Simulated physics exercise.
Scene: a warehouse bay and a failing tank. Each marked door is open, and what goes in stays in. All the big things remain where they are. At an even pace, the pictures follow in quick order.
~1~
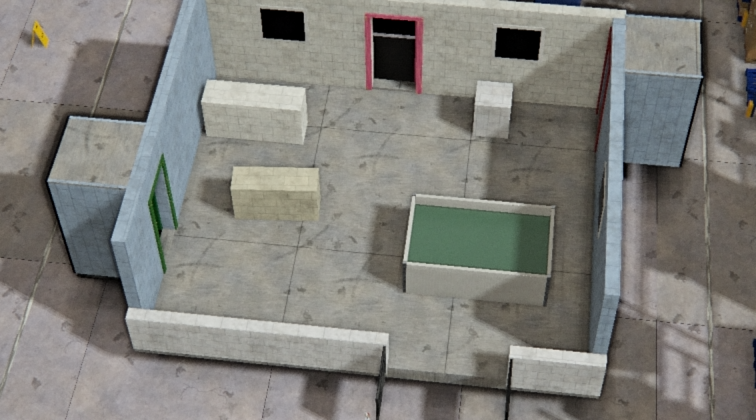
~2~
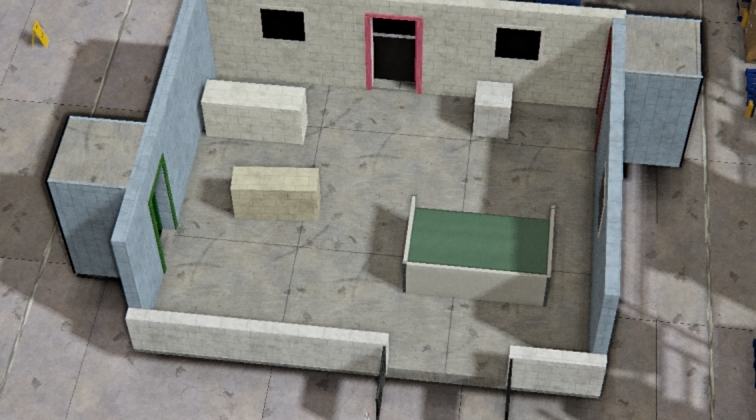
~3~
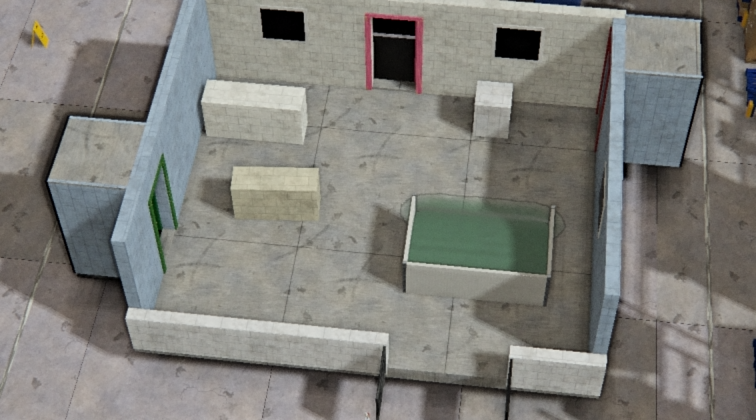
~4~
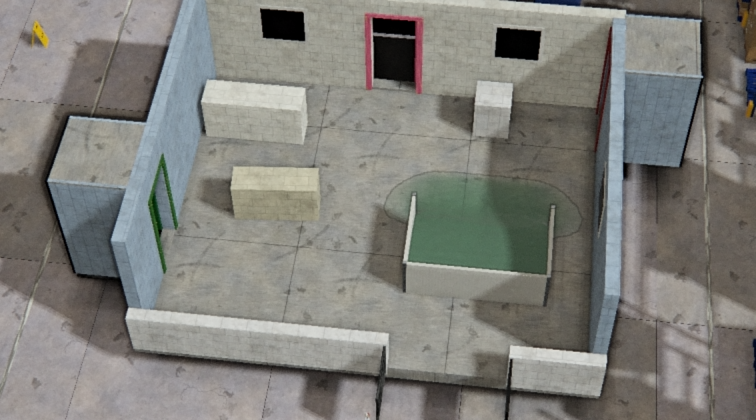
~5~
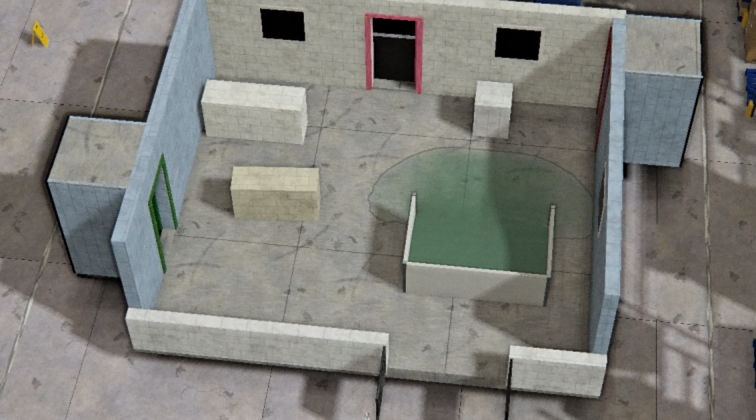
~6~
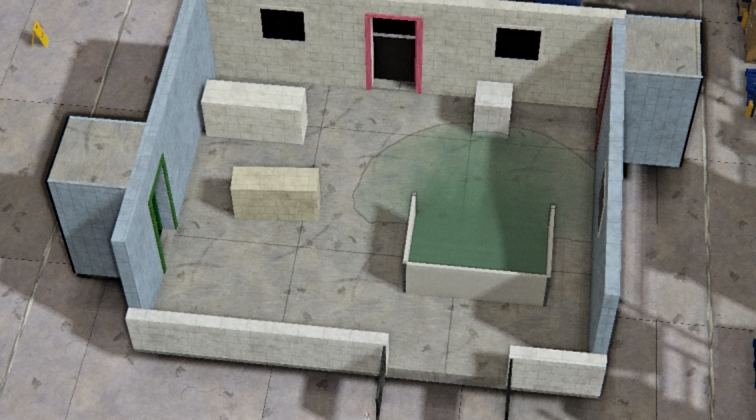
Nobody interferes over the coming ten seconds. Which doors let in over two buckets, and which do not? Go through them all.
Green door - not over two, red door - over two buckets, pink door - over two buckets.
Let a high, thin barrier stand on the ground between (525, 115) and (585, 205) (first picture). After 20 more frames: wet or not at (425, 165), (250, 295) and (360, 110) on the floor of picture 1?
The first is inundated, the second still bare and the third inundated.
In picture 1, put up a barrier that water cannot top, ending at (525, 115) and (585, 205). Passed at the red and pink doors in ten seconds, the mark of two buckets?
Red door: Below the mark; pink door: Above the mark.
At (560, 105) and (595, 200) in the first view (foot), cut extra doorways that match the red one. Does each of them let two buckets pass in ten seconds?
The first door runs past the limit, while the second remains below the limit.
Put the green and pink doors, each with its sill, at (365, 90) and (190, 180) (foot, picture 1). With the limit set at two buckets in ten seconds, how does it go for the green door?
I'd say the green one admits more.
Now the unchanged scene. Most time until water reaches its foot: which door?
Door: The one in green.
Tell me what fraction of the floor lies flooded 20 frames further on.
That's roughly 45 per cent.
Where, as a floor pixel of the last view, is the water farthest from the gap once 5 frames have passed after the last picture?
The front's farthest point is close to (364, 89).
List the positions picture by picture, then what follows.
The first picture shows the tank at (480, 237) is whole and still.
In the second picture, water pours out on the tank's far side and has run to a hidden place.
In the third picture, the front is at (406, 207), out from the gap on the tank's far side.
In the fourth picture, the front is at (395, 194), out from the gap on the tank's far side.
In the fifth picture, water pours out on the tank's far side and has run to (385, 176).
In the sixth picture, water pours out on the tank's far side and has run to (444, 127).
A moment on, water covers 35 % of the floor; the green door not reached, the red door wet at the sill, nothing in, the pink door under two buckets in.
Next, water covers 40 % of the floor; the green door not reached, the red door over two buckets in, the pink door over two buckets in.
Then, water covers 45 % of the floor; the green door not reached, the red door over two buckets in, the pink door far over two buckets in.
Later, water covers 70 % of the floor; the green door wet at the sill, nothing in, the red door over two buckets in, the pink door far over two buckets in.
In the end, water covers 95 % of the floor; the green door under two buckets in, the red door over two buckets in, the pink door far over two buckets in.
